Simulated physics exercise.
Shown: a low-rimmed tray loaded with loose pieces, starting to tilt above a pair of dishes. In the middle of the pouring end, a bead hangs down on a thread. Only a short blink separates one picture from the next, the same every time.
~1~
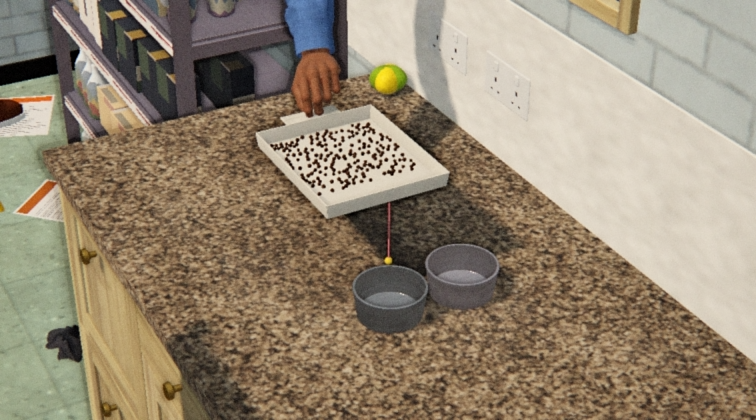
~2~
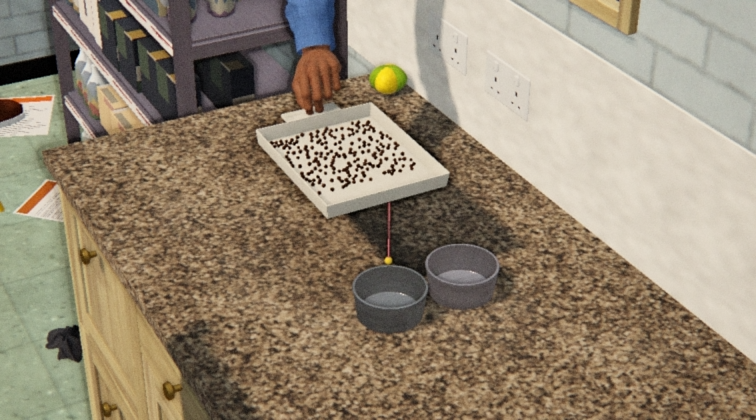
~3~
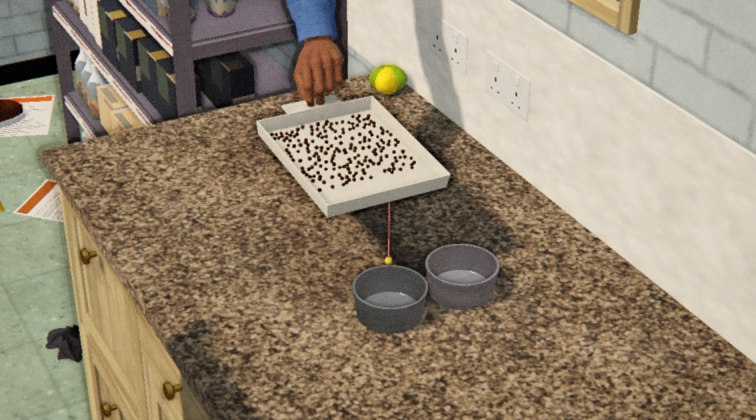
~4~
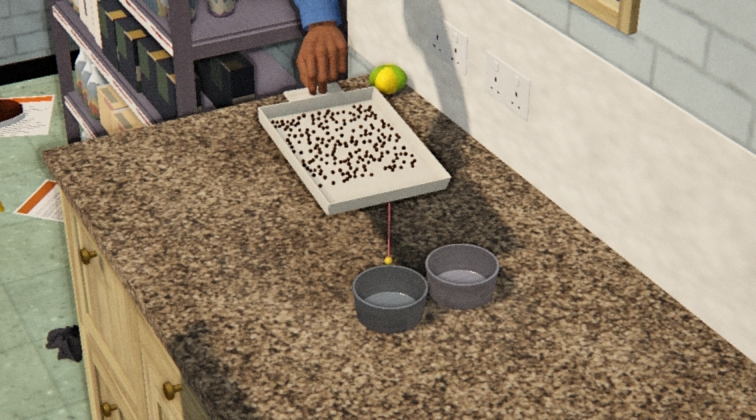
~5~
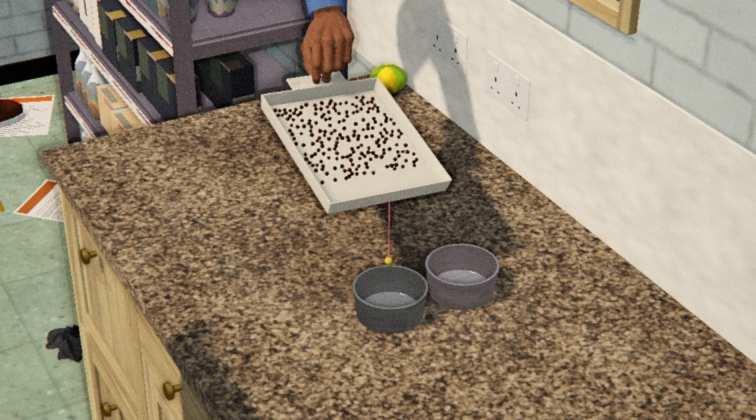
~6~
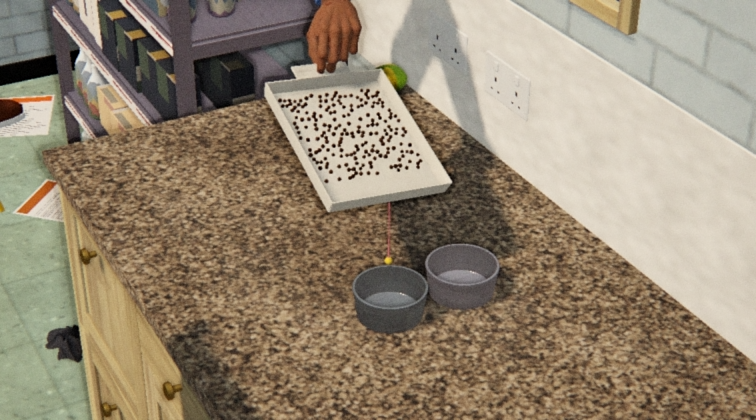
A hand held a pale, shallow tray of small dark berries above two gray dishes on a speckled counter, then slowly raised the back end, tilting the tray toward the dishes.
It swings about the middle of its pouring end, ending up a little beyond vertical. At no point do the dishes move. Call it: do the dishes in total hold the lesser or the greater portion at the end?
In total they hold the greater portion.
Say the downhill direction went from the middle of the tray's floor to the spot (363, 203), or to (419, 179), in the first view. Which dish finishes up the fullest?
1: The dish to the left. 2: The dish to the right.
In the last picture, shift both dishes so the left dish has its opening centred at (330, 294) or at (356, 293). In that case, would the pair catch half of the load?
Short of half and then the bulk of it.
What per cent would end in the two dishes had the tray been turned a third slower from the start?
I'd put it at some 90 per cent.
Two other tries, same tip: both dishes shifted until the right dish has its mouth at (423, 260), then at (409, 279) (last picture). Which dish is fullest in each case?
For the first placement, the right-side one; for the second placement, the right-side one.
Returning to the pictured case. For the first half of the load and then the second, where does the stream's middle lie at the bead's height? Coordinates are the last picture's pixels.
The leading part at (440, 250), the rest of it at (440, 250).
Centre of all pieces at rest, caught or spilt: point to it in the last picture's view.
Last view, resting centre - approx. (461, 288).
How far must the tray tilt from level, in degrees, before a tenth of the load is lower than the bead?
Roughly 75 degrees of turn.
Soon after the last picture, tray tipped steeply; most on the tray; a small part in the right dish; a small part in the air.
A little later, tray tipped past a quarter turn; about half on the tray; a stray few in the left dish; about a third in the right dish; a stray few outside both; a small part in the air.
Later still, tray tipped past a quarter turn; a small part in the left dish; most in the right dish; a small part outside both.
At rest, tray tipped past a quarter turn; a small part in the left dish; most in the right dish; a small part outside both.
